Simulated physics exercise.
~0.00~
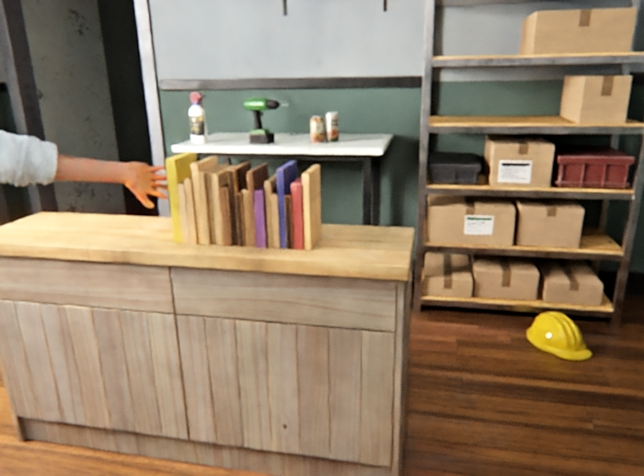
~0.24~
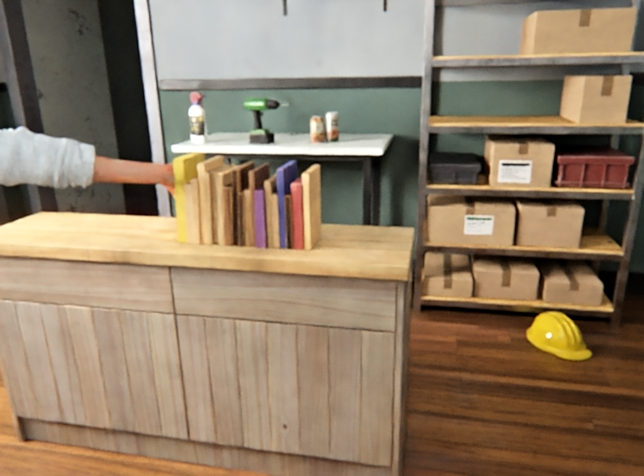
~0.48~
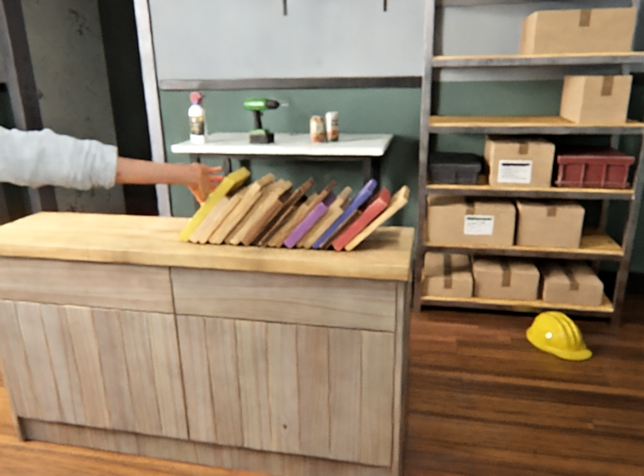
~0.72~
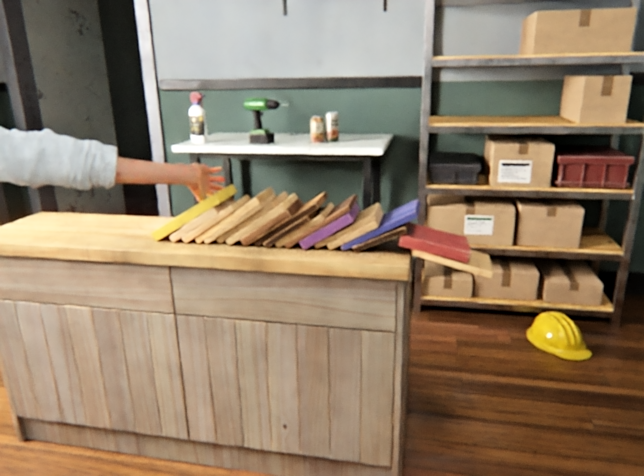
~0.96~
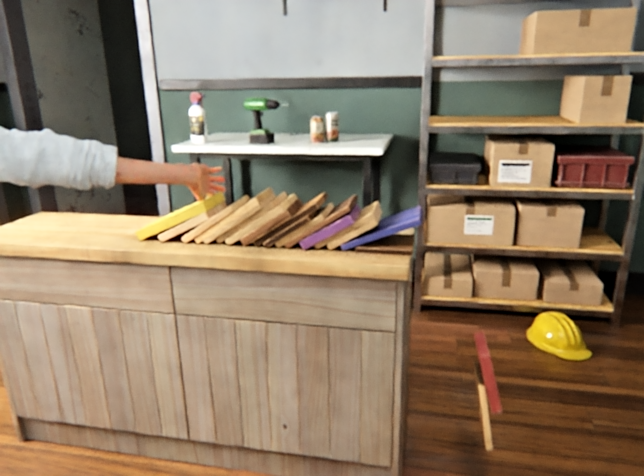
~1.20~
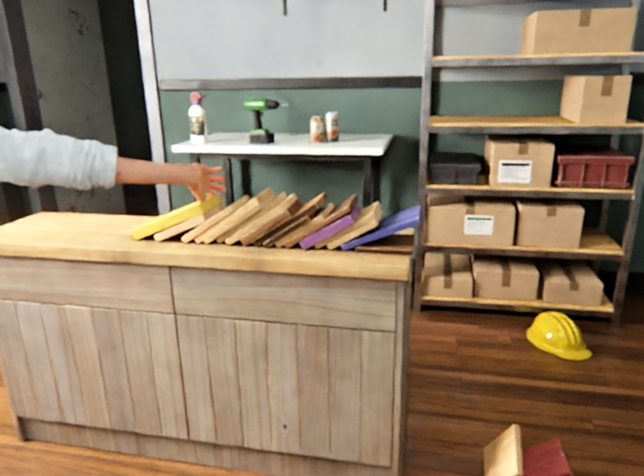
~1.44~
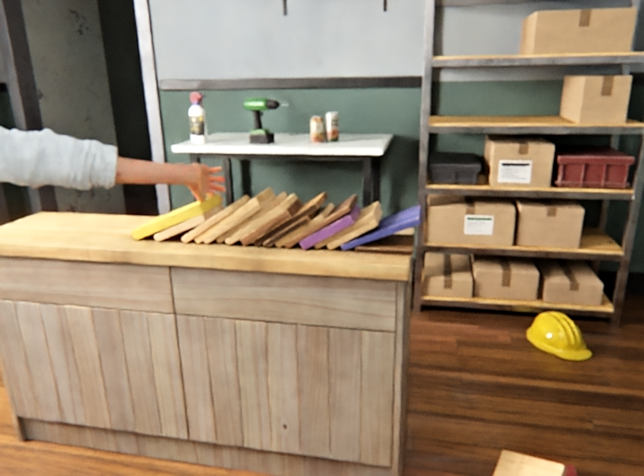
A hand pushes a row of boards, which topple rightward, and two fall off.
